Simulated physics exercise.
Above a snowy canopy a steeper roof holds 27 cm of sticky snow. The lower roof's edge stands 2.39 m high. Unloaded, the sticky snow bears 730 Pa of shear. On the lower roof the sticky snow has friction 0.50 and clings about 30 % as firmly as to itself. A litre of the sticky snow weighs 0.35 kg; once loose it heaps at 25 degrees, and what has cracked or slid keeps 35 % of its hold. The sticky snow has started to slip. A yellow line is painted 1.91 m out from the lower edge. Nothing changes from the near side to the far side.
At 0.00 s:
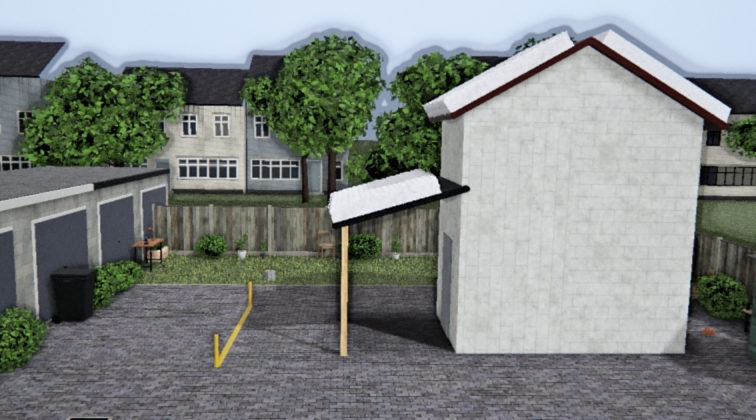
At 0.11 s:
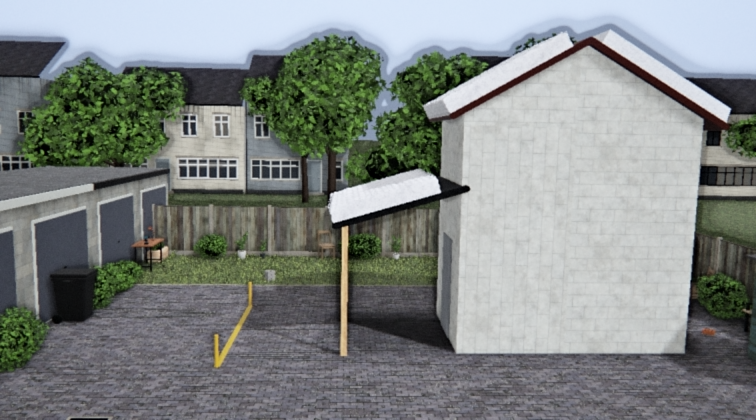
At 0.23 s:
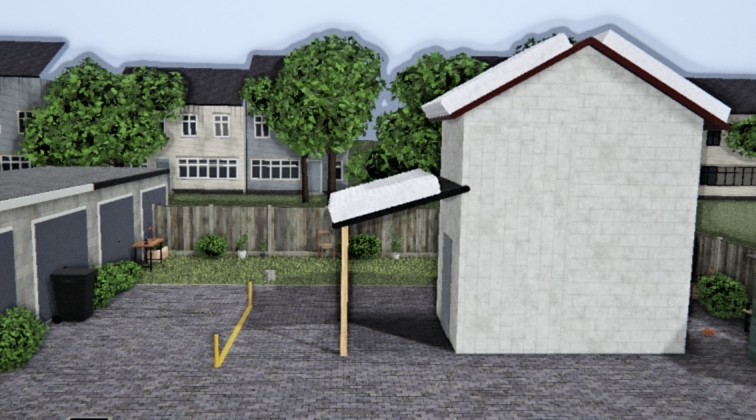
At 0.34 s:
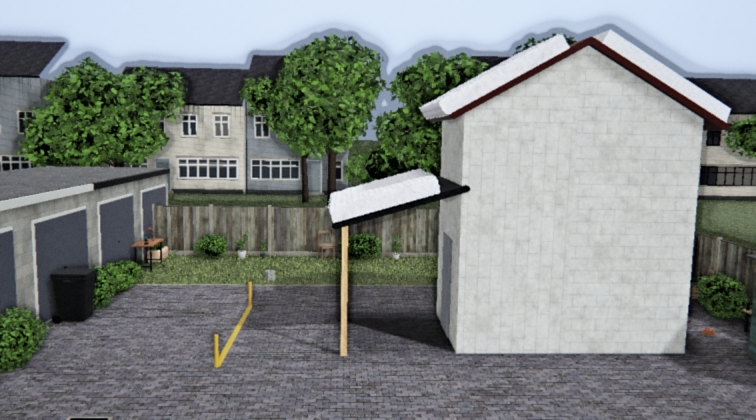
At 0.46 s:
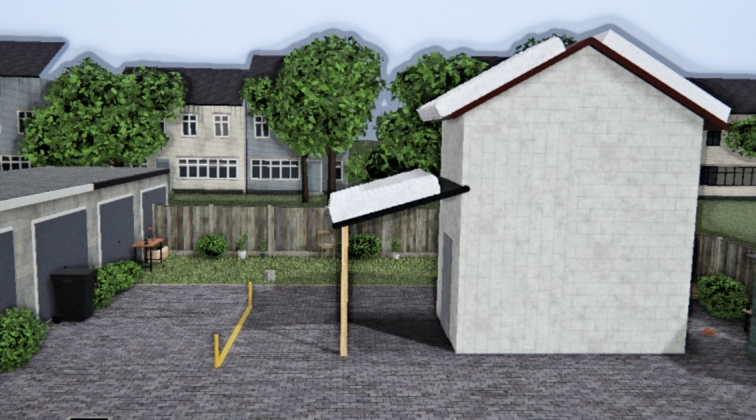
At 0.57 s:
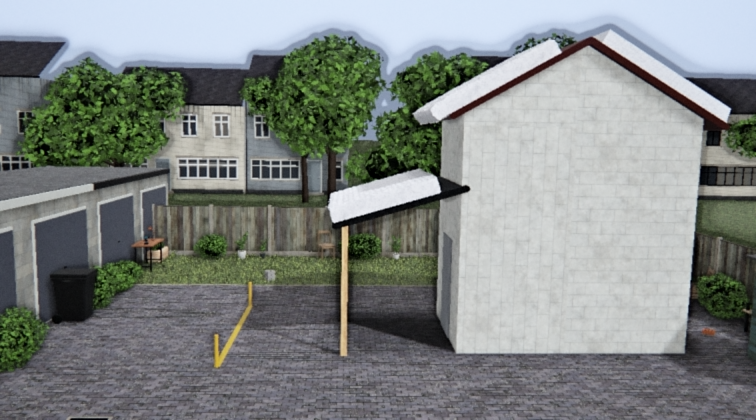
A paved yard with garages is seen from a raised, level viewpoint, with houses and leafy trees beyond a wooden fence. A pale block building with dark red roof edging stands at right, a snow-topped canopy on a wooden post leans from its left side, and a yellow line marks the paving. The white layer on the upper left roof slides slightly down leftward in one piece, while the camera stays still.
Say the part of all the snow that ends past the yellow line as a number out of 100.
It comes to some 6 %.
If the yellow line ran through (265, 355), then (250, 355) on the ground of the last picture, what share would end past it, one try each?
In that order: 22 %, 14 %.
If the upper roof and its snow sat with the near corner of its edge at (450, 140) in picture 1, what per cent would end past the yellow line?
Then about 0 %.
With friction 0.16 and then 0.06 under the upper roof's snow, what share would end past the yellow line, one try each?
In turn about 20 %, 30 %.
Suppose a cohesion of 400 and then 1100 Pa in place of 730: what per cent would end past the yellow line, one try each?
In turn about 16 %, 0 %.
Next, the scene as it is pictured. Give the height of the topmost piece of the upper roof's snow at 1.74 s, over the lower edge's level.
About 2.0 m.
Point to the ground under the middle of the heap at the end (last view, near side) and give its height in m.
Near (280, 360), some 0.4 m high.
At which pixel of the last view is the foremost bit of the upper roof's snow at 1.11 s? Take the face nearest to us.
Near (394, 185).
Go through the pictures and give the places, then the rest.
The first picture shows leading edge of the sticky snow at (449, 111).
The second picture shows leading edge of the sticky snow at (448, 111), its middle shifted 9 mm.
The third picture shows leading edge of the sticky snow at (447, 112), its middle shifted 3.7 cm, 2 % of it past the upper edge, in one piece.
The fourth picture shows leading edge of the sticky snow at (445, 113), its middle shifted 8.6 cm, 3 % of it past the upper edge, in one piece.
The fifth picture shows leading edge of the sticky snow at (441, 113), its middle shifted 16 cm, 6 % of it past the upper edge, in one piece.
The sixth picture shows leading edge of the sticky snow at (436, 108), its middle shifted 25 cm, 10 % of it past the upper edge, in one piece.
After 1.11 s, none is below the lower edge and 0 % is past the line.
After 1.74 s, none is below the lower edge and 0 % is past the line.
After 2.37 s, 9 % is below the lower edge and 0 % is past the line.
After 3.00 s, 44 % is below the lower edge and 3 % is past the line.
After 4.10 s, at the end, 52 % is below the lower edge and 6 % is past the line.
